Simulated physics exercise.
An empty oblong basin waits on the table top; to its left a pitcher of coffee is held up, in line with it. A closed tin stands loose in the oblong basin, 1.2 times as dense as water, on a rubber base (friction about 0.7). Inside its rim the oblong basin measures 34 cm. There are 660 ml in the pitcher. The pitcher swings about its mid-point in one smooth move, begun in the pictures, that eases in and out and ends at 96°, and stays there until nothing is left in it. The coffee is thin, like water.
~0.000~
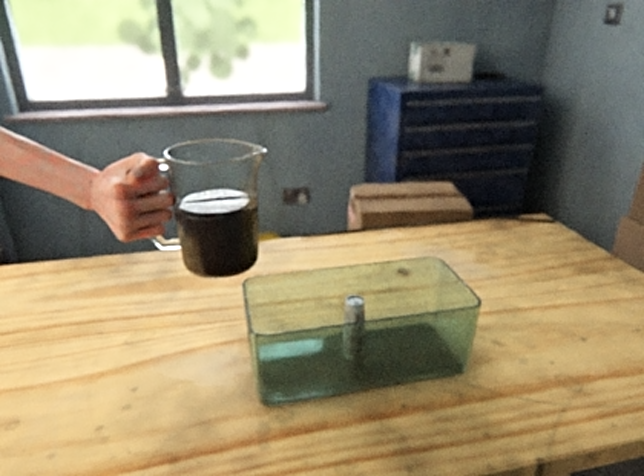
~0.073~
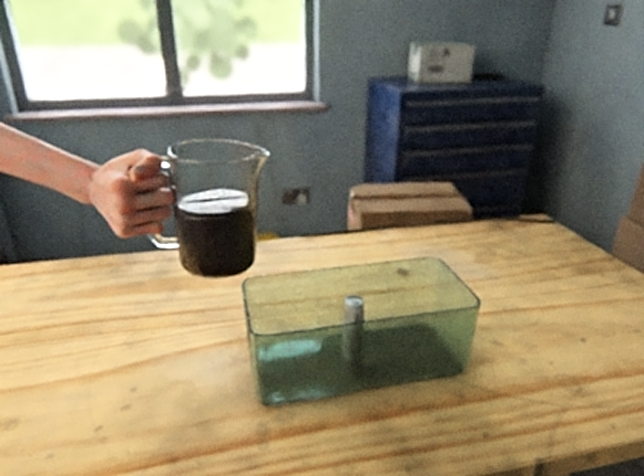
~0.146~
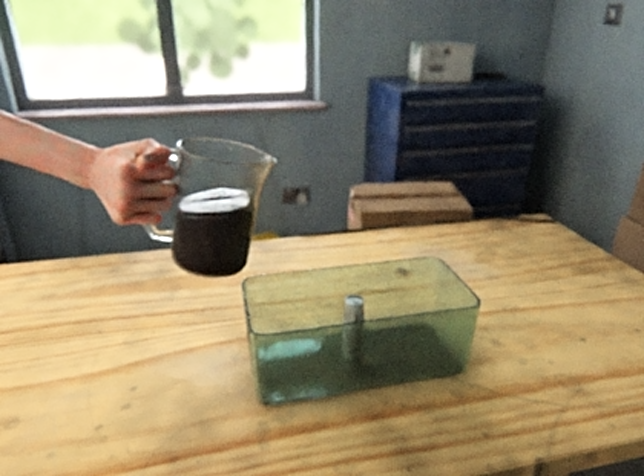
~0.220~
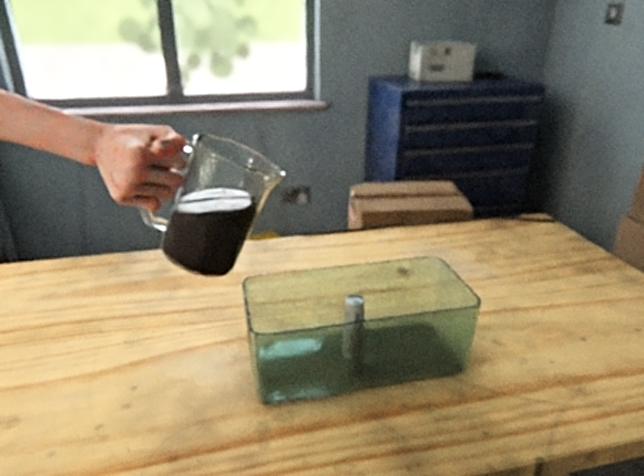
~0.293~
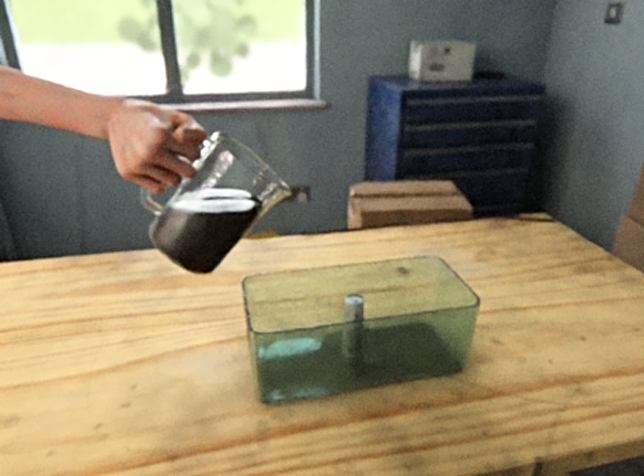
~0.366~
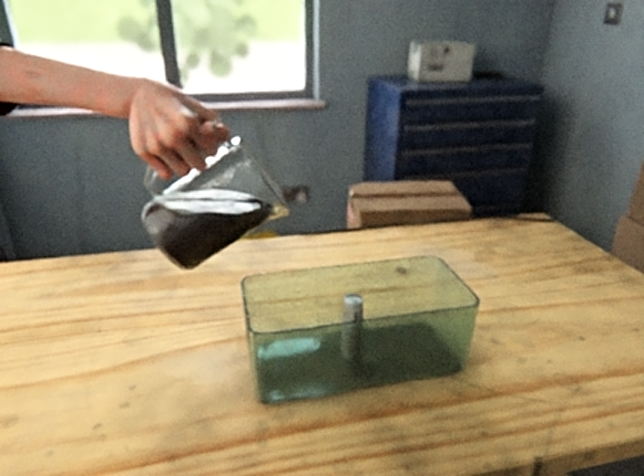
A hand reaching in from the left holds a clear glass pitcher of dark coffee above a pale wooden table, in a blue-grey room seen from slightly above. An empty, see-through green oblong basin sits to the right with a small grey tin standing inside, before a window, cardboard box and dark blue drawers. The hand rises and tilts the pitcher steadily rightward, the coffee shifting inside, while the view stays still.
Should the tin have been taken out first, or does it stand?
It falls.
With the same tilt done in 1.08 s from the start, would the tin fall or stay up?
The tin topples.
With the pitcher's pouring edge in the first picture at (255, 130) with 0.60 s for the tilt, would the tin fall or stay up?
Then it goes over.
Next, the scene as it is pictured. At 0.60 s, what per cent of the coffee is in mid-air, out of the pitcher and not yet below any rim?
Near 22 in a hundred.
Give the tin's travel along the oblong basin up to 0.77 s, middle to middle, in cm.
Some 1 cm.
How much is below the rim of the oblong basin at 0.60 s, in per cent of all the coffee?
Some 5 per cent.
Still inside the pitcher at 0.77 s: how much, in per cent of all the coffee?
Near 34 in a hundred.
After 0.60 s the tilt is 95° and 74 per cent is still to pour; the tin stands where it began.
After 0.77 s the tilt is 96° and 35 per cent is still to pour; the tin stands 1 cm from where it began.
After 0.95 s the tilt is 96° and 15 per cent is still to pour; the tin leans 20°.
After 1.15 s the tilt is 96° and 6 per cent is still to pour; the tin lies on its side.
In the end the tin lies on its side.
